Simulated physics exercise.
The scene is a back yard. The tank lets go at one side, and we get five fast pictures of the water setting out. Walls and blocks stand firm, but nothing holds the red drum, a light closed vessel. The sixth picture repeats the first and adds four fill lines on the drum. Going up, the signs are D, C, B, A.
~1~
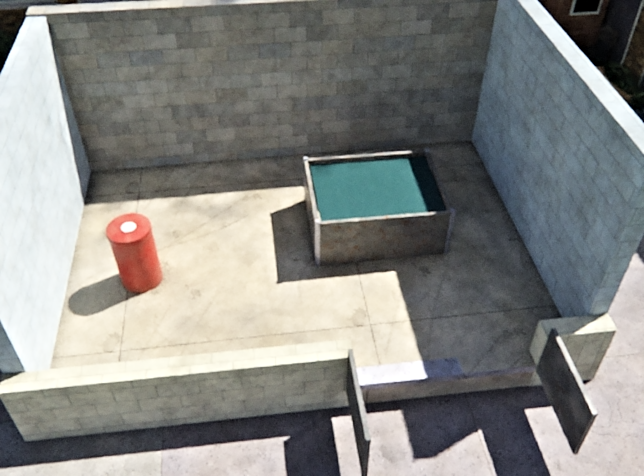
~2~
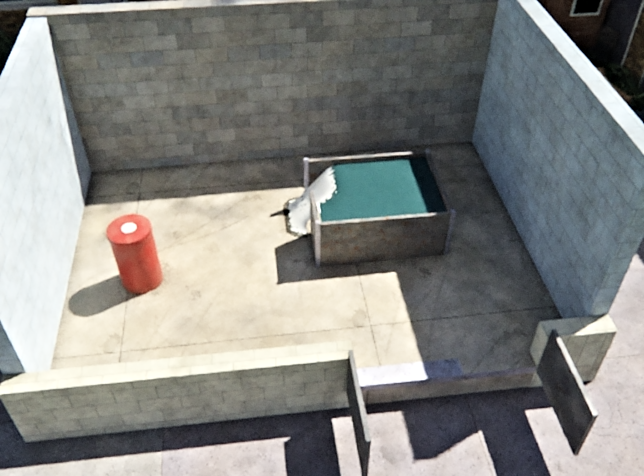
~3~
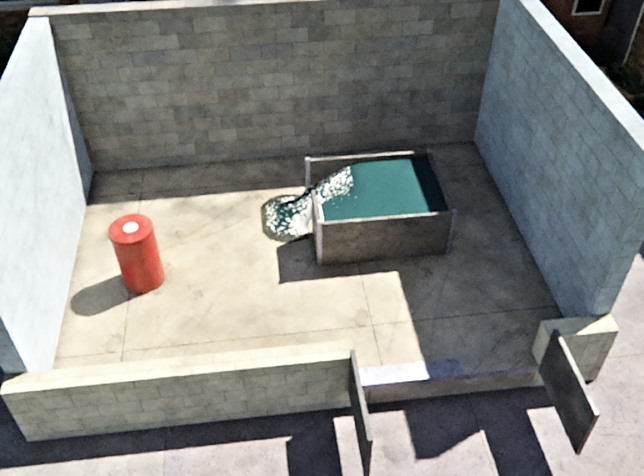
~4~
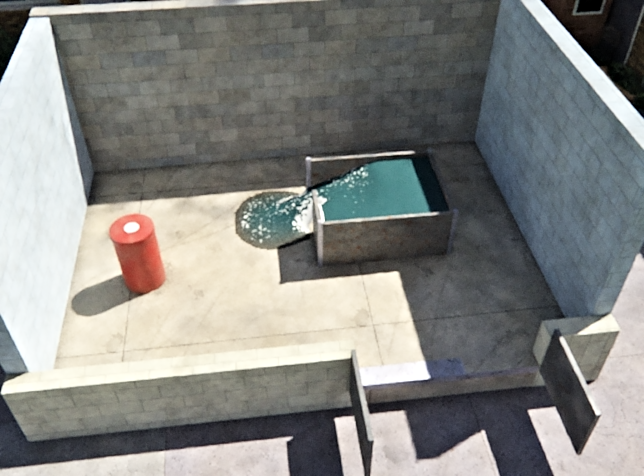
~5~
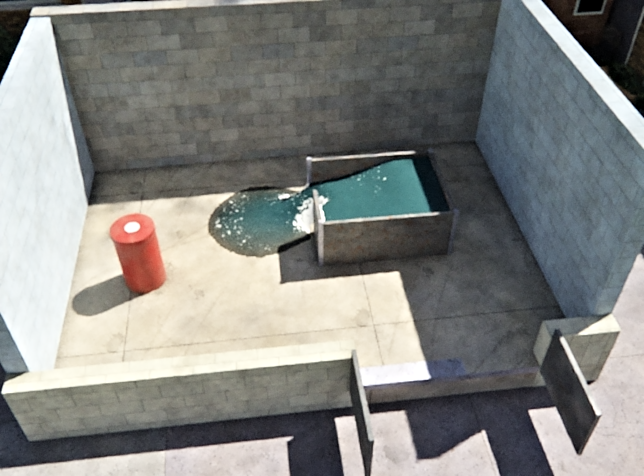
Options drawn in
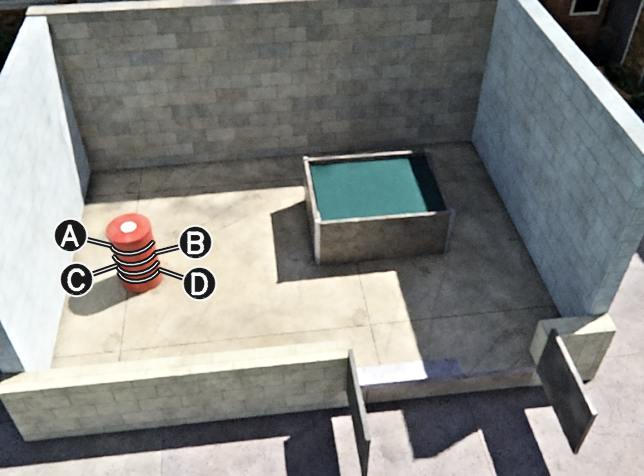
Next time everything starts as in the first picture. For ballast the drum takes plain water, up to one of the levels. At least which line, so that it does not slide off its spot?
Go for D.
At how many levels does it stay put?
All of them.
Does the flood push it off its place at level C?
No.
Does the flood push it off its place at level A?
No.
On the marked copy, A at (130, 253); B at (133, 264); C at (136, 273); D at (138, 281); from the bottom up D, C, B, A.
Choosing A, it does not move.
Choosing B, it does not move.
Choosing C, it does not move.
Choosing D, it does not move.
